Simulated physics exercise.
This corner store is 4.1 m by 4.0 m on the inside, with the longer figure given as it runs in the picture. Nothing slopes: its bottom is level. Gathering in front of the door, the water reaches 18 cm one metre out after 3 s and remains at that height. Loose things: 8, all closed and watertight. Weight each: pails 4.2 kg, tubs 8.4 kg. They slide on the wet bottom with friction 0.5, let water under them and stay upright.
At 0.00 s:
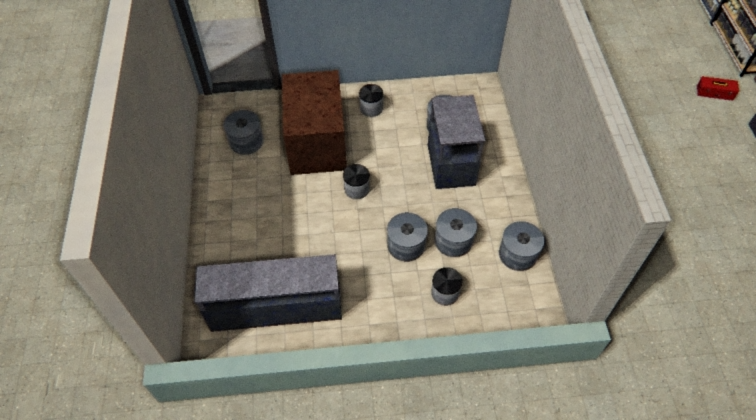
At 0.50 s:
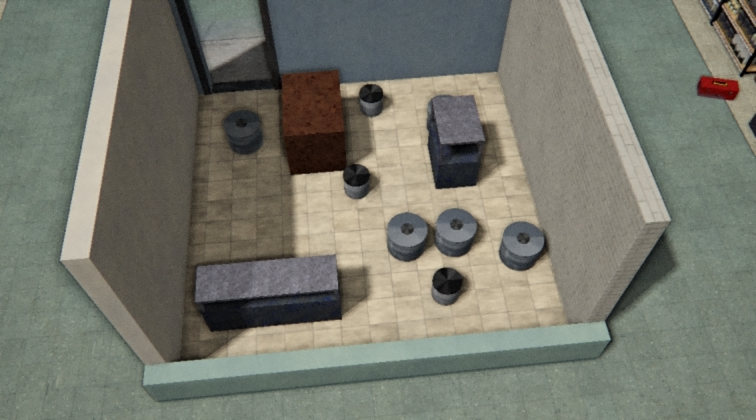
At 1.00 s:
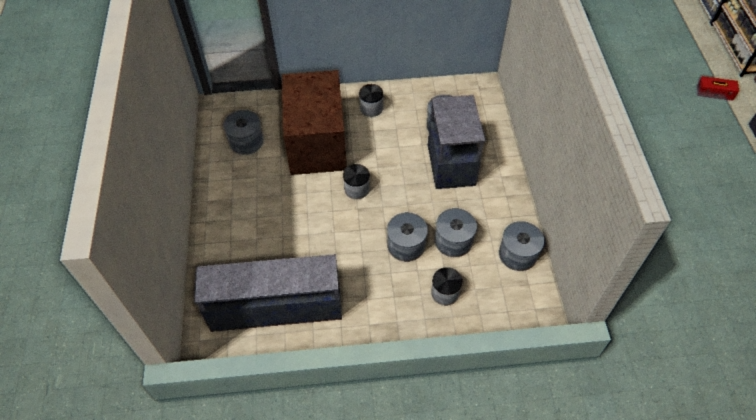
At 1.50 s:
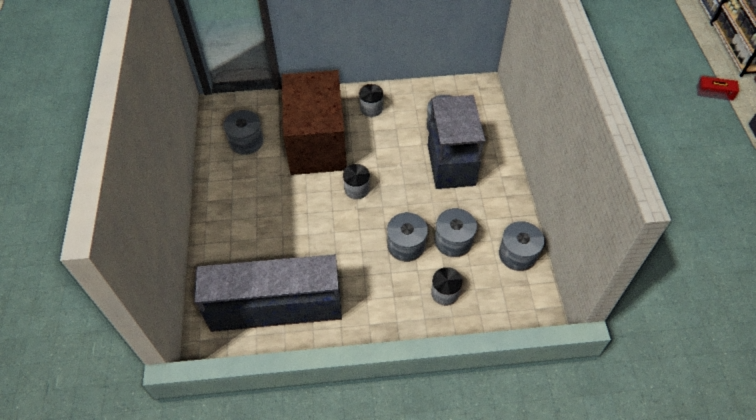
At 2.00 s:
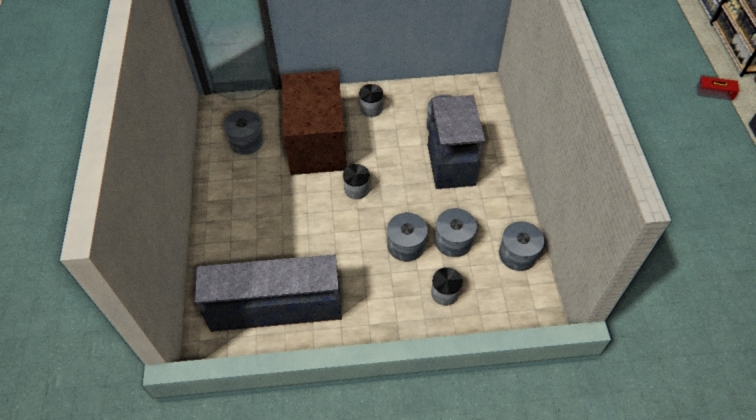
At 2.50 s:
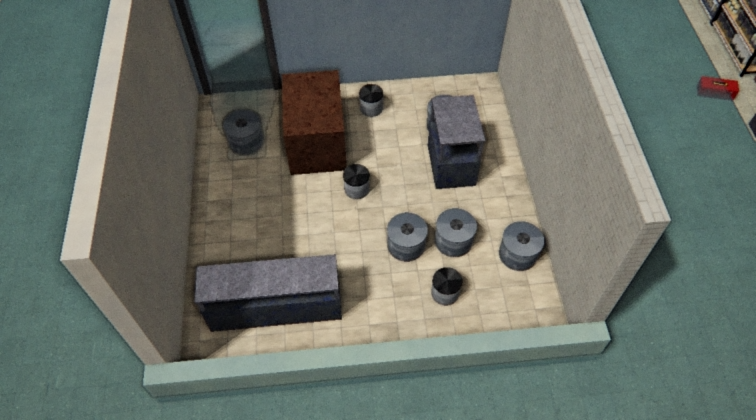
Greenish water spreads across the ground outside the walled room and gathers behind its glass door.
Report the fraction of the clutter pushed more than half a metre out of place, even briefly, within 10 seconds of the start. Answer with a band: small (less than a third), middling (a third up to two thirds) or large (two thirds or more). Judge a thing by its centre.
Small.
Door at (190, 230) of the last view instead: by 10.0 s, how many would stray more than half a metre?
In that case the number is 4.
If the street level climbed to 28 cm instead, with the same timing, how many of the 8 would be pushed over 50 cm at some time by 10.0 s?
With that change, 5 of them.
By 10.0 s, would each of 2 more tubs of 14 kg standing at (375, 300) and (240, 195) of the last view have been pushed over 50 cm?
One by one: Below; above.
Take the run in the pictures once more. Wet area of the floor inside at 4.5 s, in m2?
Somewhere around 5.0 m2, roughly.
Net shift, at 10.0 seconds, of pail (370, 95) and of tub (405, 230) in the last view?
In that order: 0 cm, 10 cm.
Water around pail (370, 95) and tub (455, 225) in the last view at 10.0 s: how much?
Close to 3 and 3 centimetres.
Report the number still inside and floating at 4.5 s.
0.
After 3.5 s 0 of 8 are over 50 cm from their spots; 0 afloat.
After 4.5 s 1 of 8 are over 50 cm from their spots; 0 afloat.
After 7.0 s 1 of 8 are over 50 cm from their spots; 1 afloat.
After 10.0 s 2 of 8 are over 50 cm from their spots, and 2 have been at some point; 1 afloat.
